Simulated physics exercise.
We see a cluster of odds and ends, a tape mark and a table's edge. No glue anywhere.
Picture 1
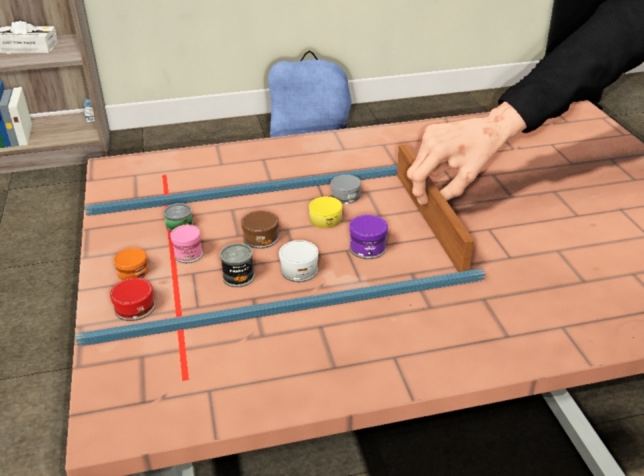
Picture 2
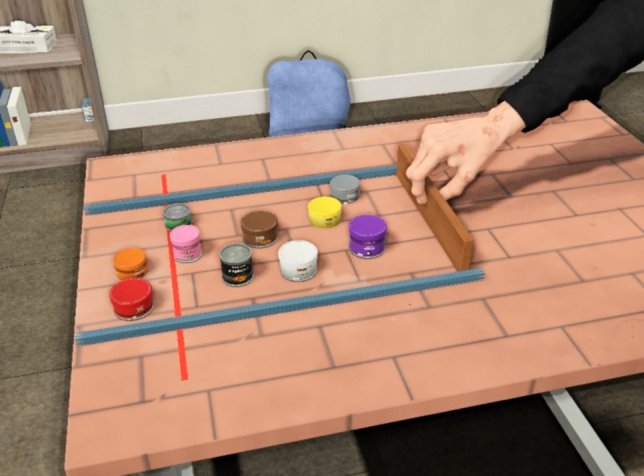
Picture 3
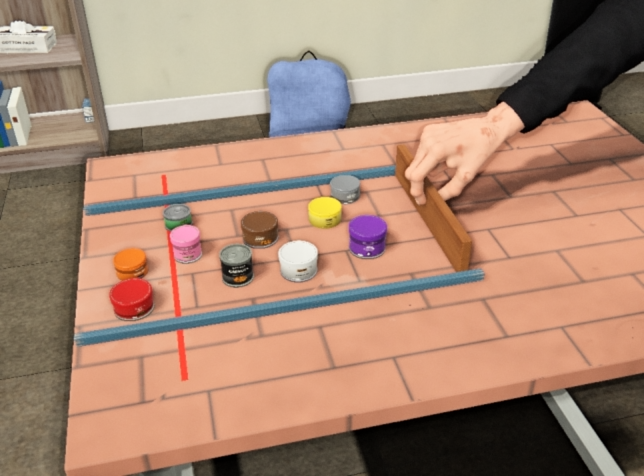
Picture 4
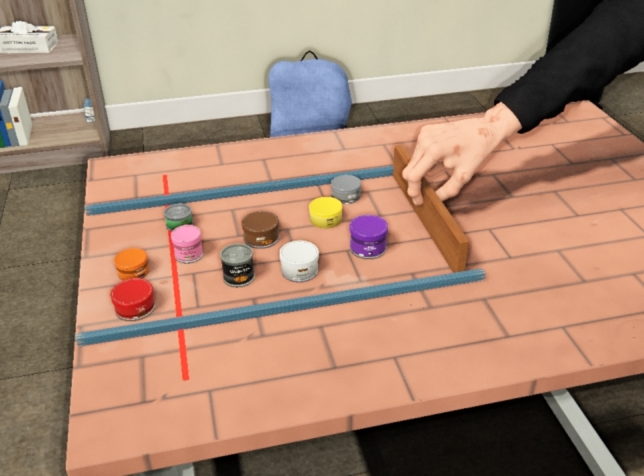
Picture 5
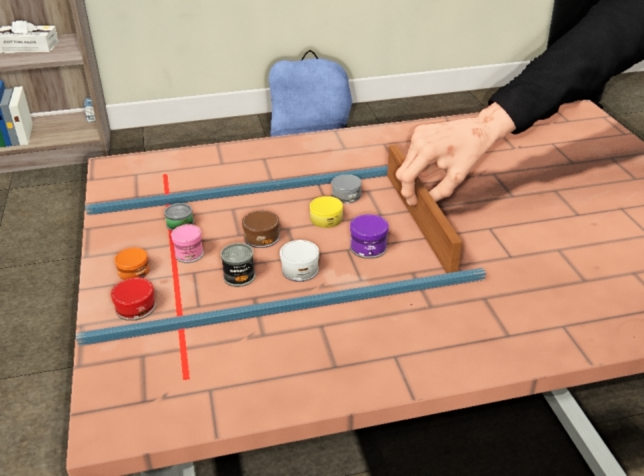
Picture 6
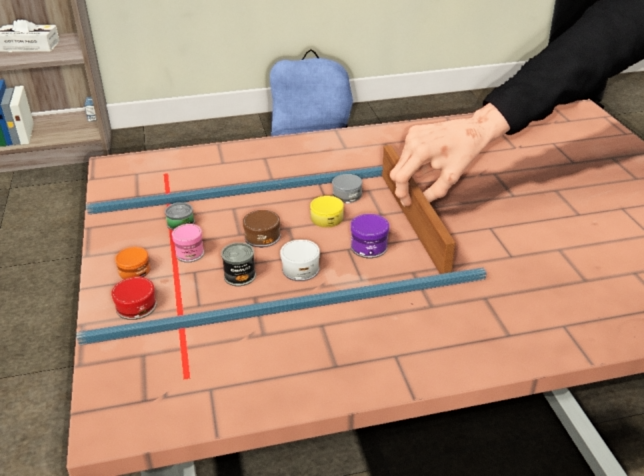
A hand slides a wooden board slightly left toward colourful tubs on a table.
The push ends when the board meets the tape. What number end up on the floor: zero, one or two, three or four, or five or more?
The number that fall off is zero.
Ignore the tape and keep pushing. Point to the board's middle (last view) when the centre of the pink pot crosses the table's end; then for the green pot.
At (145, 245) for the pink pot; at (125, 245) for the green pot.
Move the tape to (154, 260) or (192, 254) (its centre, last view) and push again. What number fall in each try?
It would be 1 and 0.
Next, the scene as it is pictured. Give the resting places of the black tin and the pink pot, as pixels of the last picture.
Near (125, 283) and (105, 258).
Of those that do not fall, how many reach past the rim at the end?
It comes to 1.
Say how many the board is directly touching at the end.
That makes 4.
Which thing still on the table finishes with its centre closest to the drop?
Foremost is the orange tub.
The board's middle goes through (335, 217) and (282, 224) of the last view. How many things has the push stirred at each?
At the one place 4, at the other 5.
Soon after, none off yet; orange tub at rest near (133, 264); red tin at rest near (135, 298); green pot at rest near (180, 217).
At rest, the number that fall off is zero.
